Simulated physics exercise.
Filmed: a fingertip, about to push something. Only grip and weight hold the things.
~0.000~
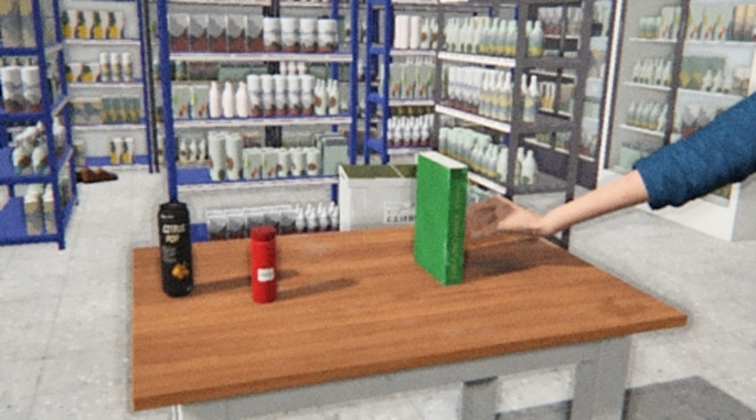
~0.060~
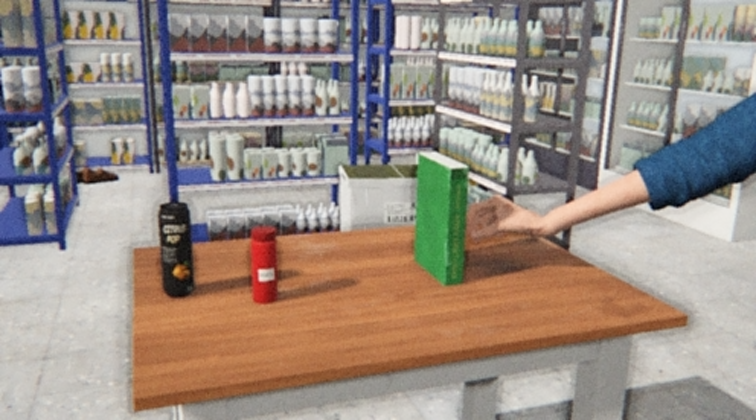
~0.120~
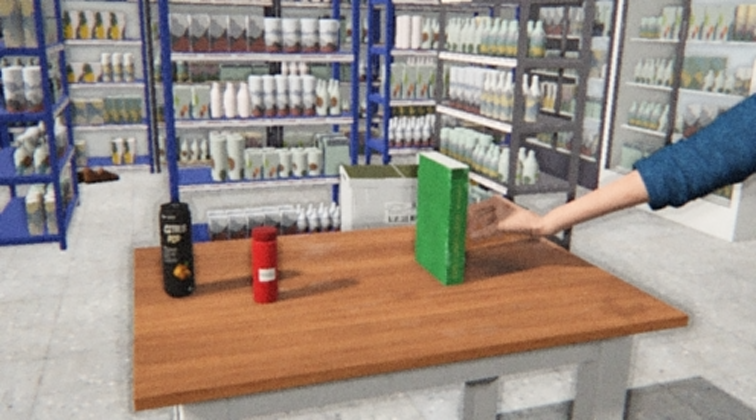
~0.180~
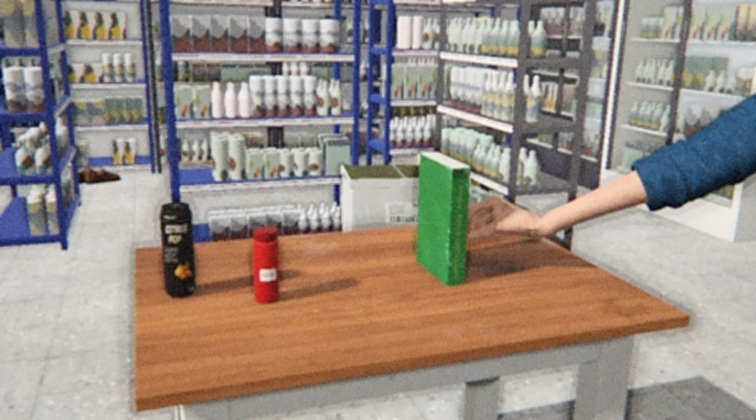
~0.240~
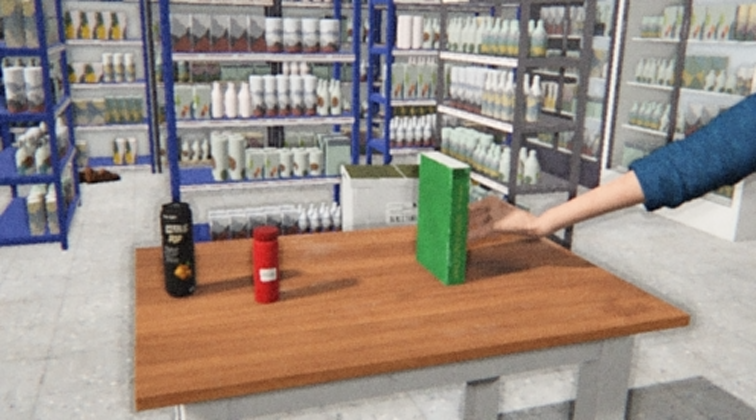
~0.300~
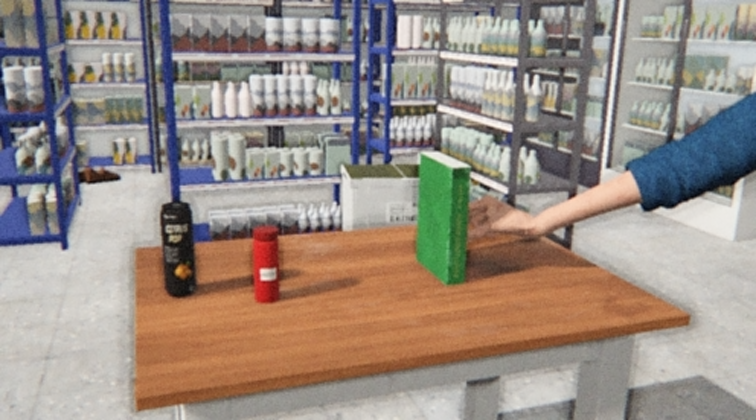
A hand stays almost still beside an upright green book on a table with two bottles.
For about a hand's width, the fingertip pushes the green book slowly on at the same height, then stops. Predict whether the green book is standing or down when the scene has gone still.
Down.
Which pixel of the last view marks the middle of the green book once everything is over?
Near (363, 270).
Around 0.80 s, green book rocked 28° from its first pose near (412, 221).
Around 1.00 s, green book on its side near (368, 271).
Around 1.10 s, green book on its side near (365, 259).
Finally (2.1 s), down or leaning hard on the table, green book. Final places as the last picture's camera would see them, green book near (363, 270).
